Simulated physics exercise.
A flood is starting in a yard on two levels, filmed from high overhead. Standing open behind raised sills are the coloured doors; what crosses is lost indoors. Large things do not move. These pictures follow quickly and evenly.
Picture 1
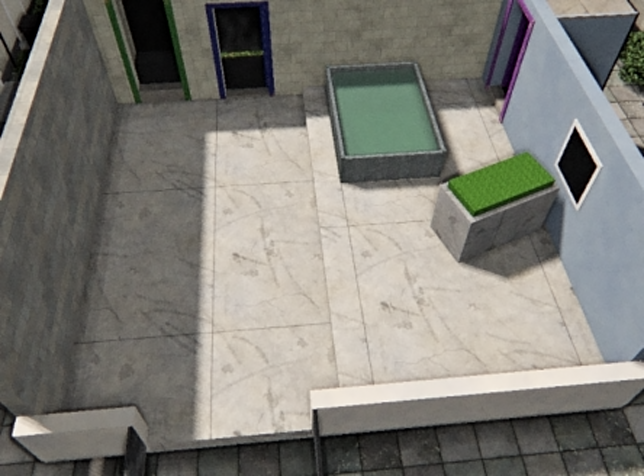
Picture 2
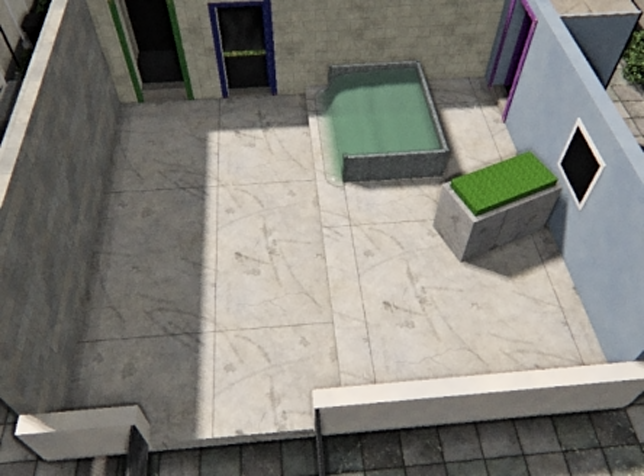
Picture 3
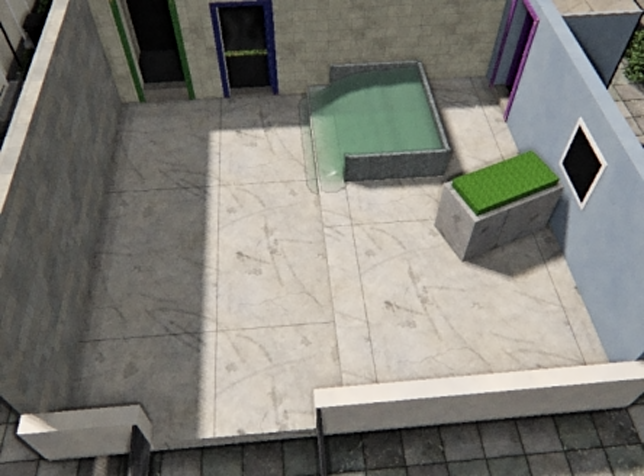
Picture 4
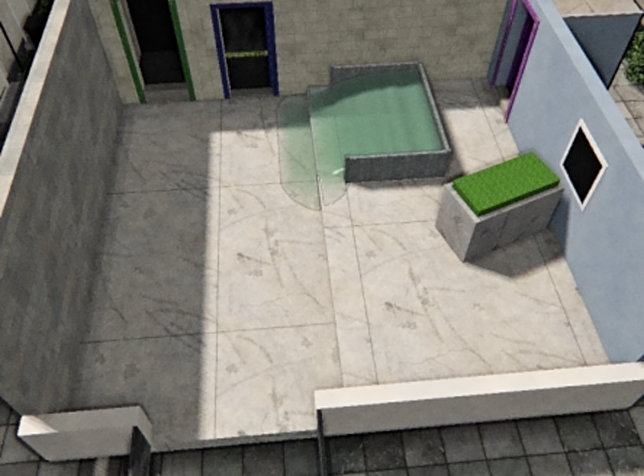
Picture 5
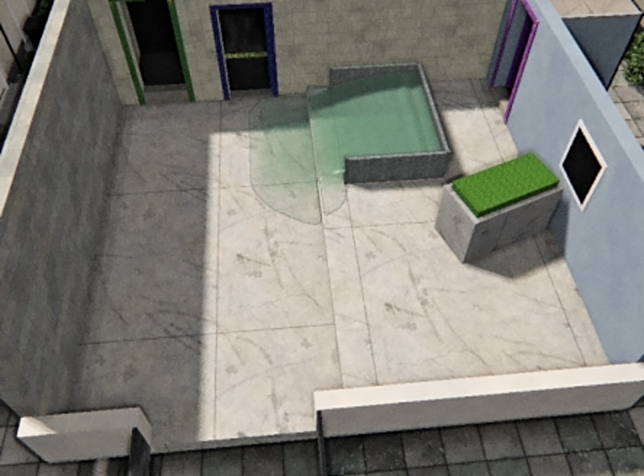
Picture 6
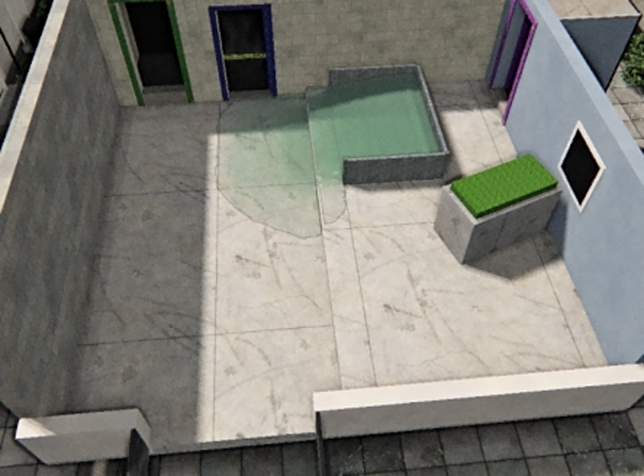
Greenish water slips out through the left side of a raised grey tank in a walled, two-level paved yard, seen from high above. A green-topped block stands right of centre near a pale blue wall with a dark window, while green, blue and purple doorways line the far side. The clear sheet spreads leftward and forward across the pale paving, widening into a rounded pool, as the camera stays still.
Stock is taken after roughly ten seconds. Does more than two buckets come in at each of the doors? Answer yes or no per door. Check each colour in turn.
The blue door yes, the purple door no, the green door no.
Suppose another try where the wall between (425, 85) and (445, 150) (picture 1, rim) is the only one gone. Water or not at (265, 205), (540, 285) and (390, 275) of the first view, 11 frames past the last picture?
Point by point: Unwetted; soaked; unwetted.
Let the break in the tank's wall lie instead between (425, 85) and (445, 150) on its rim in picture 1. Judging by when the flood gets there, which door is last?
The green door is last.
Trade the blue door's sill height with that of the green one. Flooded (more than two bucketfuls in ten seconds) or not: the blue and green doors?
Results - blue door fails to reach it, green door crosses the line.
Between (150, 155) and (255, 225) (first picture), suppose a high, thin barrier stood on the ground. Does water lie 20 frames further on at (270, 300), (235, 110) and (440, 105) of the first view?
Lab note - spot 1 inundated, spot 2 inundated, spot 3 parched.
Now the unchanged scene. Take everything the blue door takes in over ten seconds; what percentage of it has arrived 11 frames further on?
Share by then: About 20 in a hundred.
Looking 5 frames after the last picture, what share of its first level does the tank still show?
I'd put it close to 46 percent.
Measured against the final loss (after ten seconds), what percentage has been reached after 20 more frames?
Close to 5 out of every hundred.
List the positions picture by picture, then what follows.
The first picture shows still water in the tank at (382, 110).
In the second picture, the front is at (343, 185), out from the gap at (338, 127).
In the third picture, the front is at (324, 188), out from the gap at (340, 127).
In the fourth picture, the front is at (326, 199), out from the gap at (340, 129).
In the fifth picture, the front is at (265, 99), out from the gap at (340, 130).
In the sixth picture, the front is at (223, 186), out from the gap at (338, 132).
A moment on, water covers 30 % of the floor; the blue door under two buckets in, the purple door not reached, the green door wet at the sill, nothing in.
Next, water covers 40 % of the floor; the blue door under two buckets in, the purple door not reached, the green door wet at the sill, nothing in.
Then, water covers 45 % of the floor; the blue door over two buckets in, the purple door not reached, the green door under two buckets in.
Later, water covers 60 % of the floor; the blue door over two buckets in, the purple door not reached, the green door under two buckets in.
In the end, water covers 60 % of the floor; the blue door far over two buckets in, the purple door not reached, the green door under two buckets in.
